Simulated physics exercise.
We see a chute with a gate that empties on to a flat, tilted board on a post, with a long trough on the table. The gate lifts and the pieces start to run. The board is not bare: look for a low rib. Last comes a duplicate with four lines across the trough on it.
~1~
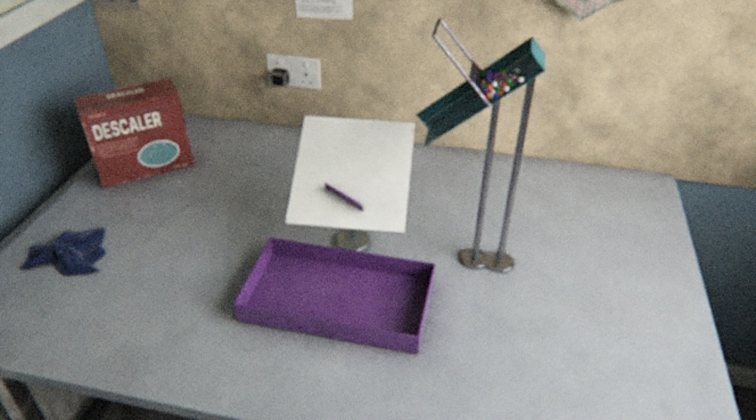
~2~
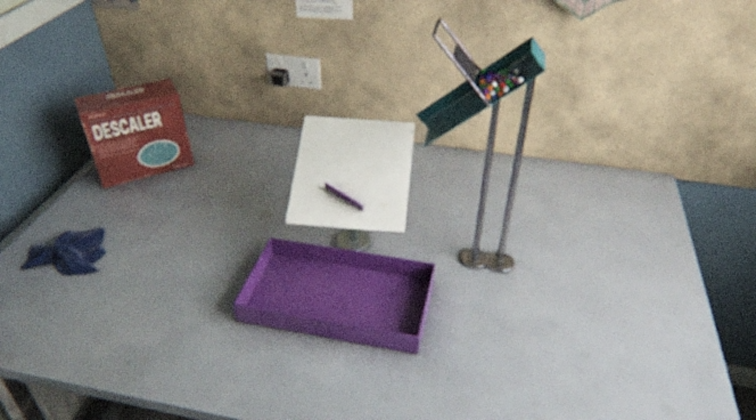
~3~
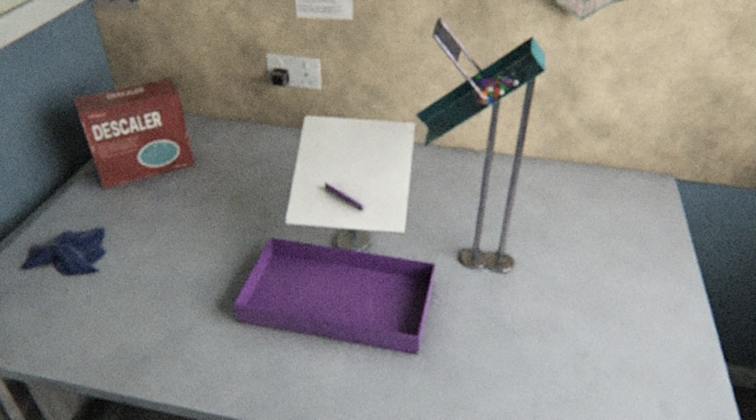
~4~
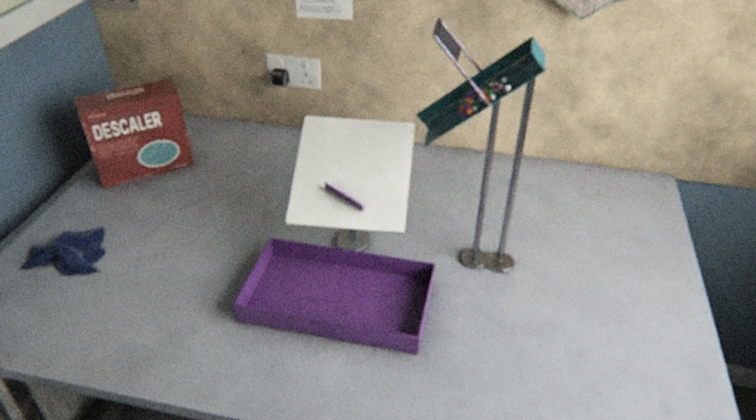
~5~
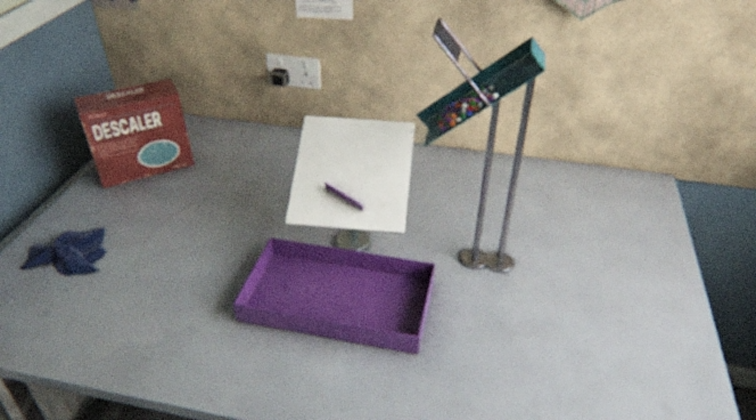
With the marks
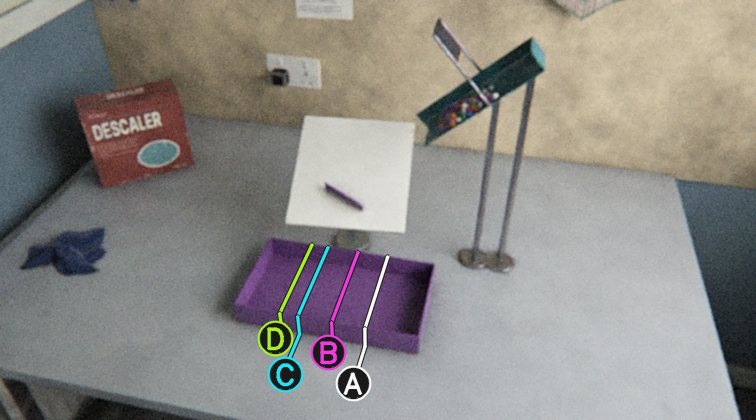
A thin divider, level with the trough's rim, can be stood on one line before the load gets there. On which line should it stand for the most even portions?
Use line A.
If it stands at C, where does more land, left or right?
More lands on the right.
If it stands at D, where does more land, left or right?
More lands on the right.
On the marked copy, line A crosses the front rim at (365, 327); line B crosses the front rim at (331, 321); line C crosses the front rim at (298, 315); line D crosses the front rim at (280, 312).
For line A, of what is caught, about half on the left of the divider, about half on the right.
For line B, of what is caught, about a quarter on the left of the divider, most on the right.
For line C, of what is caught, about a quarter on the left of the divider, most on the right.
For line D, of what is caught, a small part on the left of the divider, most on the right.
